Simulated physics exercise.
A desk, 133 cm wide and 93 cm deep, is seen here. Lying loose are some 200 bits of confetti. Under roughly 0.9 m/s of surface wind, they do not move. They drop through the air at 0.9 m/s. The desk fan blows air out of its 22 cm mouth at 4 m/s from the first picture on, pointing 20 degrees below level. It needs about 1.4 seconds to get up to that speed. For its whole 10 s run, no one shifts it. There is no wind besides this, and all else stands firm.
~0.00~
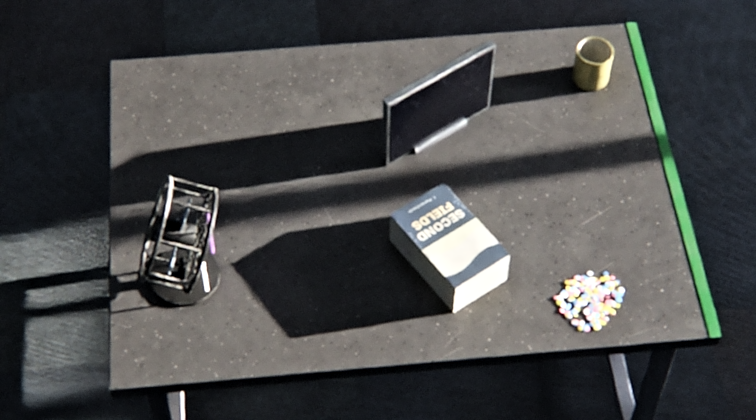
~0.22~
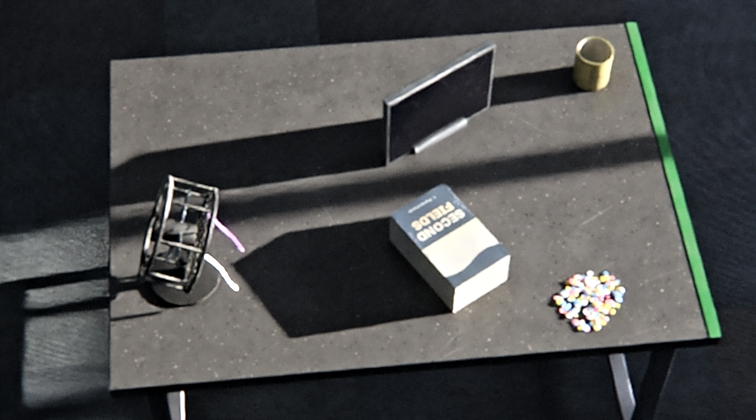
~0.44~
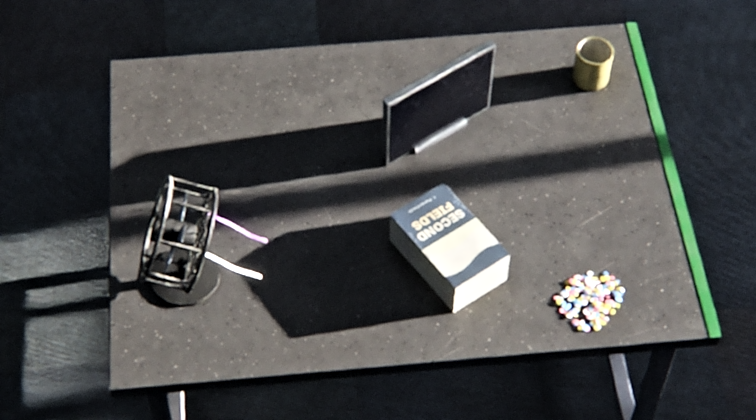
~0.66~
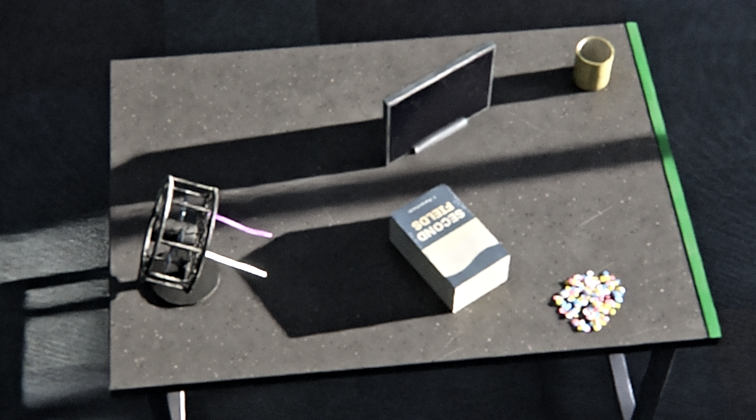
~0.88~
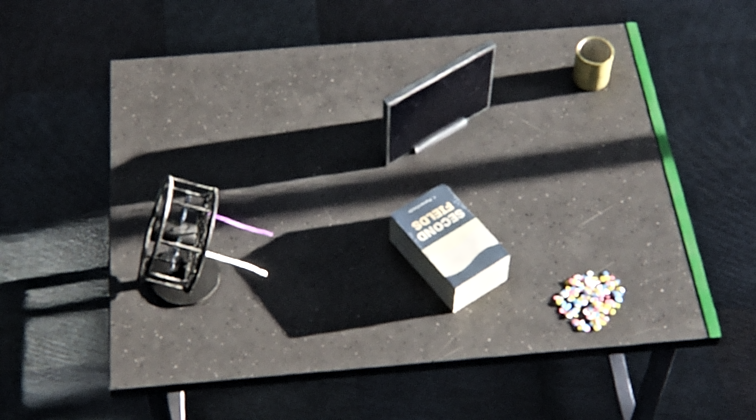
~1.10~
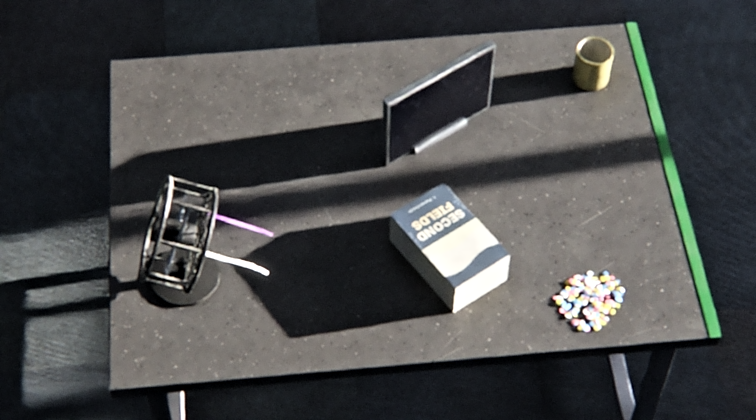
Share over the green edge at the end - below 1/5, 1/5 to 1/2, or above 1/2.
Below 1/5.
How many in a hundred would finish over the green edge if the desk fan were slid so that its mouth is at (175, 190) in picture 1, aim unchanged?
Result: Approx. 1 %.
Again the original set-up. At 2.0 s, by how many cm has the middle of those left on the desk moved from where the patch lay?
Around 5 cm from the start.
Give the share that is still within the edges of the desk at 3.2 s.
Near 15 %.
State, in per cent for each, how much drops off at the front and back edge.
Roughly 100 per cent at the front edge and 0 per cent at the back edge.
After 2.0 s, 100 % are on the move or not yet settled, 0 % are over the green edge; the middle of those still in play is near (570, 303).
After 3.2 s, 33 % are on the move or not yet settled, 0 % are over the green edge; the middle of those still in play is near (492, 320).
After 5.5 s, 2 % are on the move or not yet settled, 0 % are over the green edge.
After 10.0 s, at the end, 0 % are over the green edge.
